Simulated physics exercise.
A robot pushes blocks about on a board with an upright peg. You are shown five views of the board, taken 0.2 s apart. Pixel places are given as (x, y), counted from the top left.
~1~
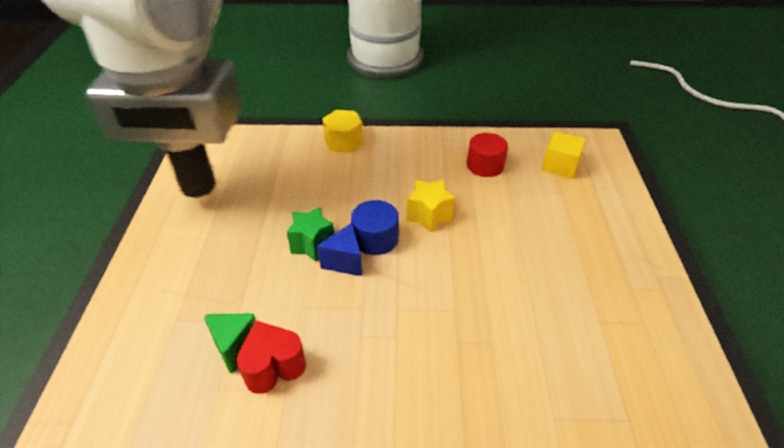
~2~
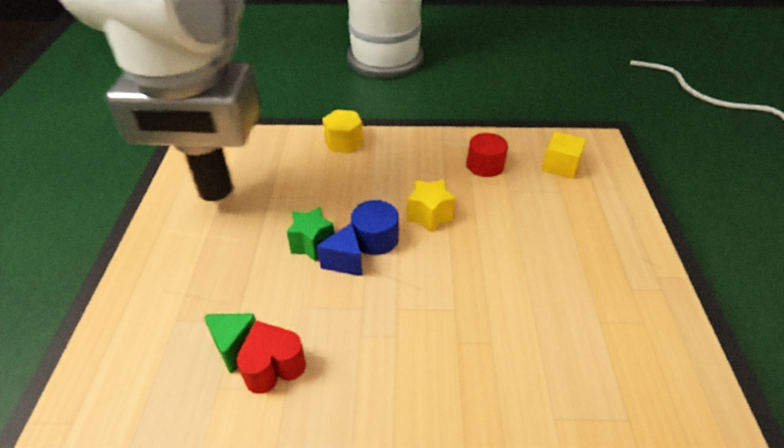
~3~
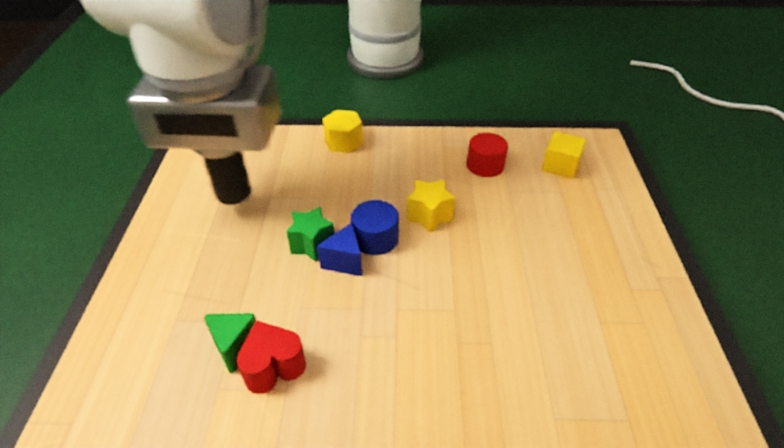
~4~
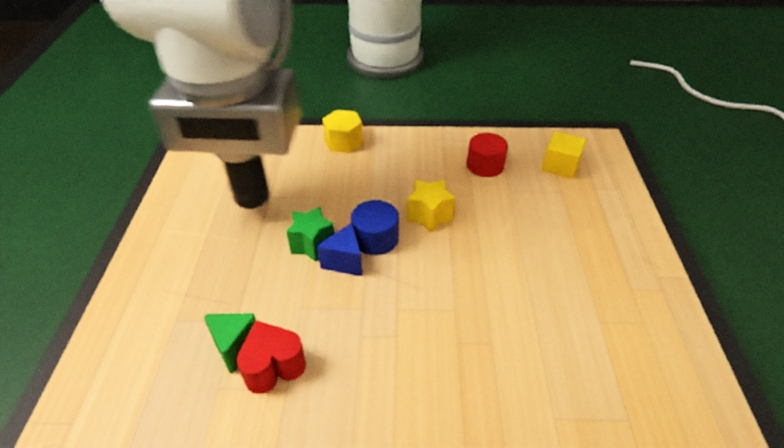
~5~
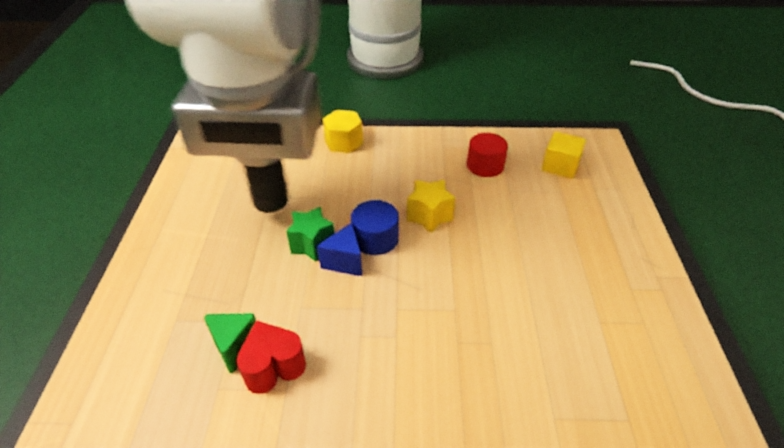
On a wooden board with a green surround, a robot arm moved its black peg steadily a short way right, nearing the green star, while the red, yellow, blue and green blocks all stayed still.
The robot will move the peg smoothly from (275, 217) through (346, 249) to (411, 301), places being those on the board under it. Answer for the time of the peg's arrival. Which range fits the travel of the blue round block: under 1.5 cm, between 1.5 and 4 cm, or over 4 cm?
The 1.5 to 4 cm band.
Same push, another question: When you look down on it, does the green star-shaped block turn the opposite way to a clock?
My answer is no.
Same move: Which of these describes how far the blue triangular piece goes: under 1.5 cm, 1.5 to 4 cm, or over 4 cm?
My answer is that it shifts over 4 cm.
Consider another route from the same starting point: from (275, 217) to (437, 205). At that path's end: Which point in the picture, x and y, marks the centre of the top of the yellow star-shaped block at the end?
I expect it at (471, 195).
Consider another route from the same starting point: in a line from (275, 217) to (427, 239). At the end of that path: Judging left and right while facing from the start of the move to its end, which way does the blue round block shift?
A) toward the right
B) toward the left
My pick is A.
On the path given first. One third of the way, peg at (320, 222); green star-shaped block at (340, 241); blue triangular piece at (365, 259).
Two thirds of the way, peg at (369, 249); green star-shaped block at (383, 274), turned 35° clockwise; blue triangular piece at (399, 302), turned 30° clockwise; blue round block at (402, 219).
At the end, peg at (411, 286); green star-shaped block at (413, 317), turned 65° clockwise; blue triangular piece at (409, 352), turned 60° clockwise; blue round block at (402, 219); yellow star-shaped block still.
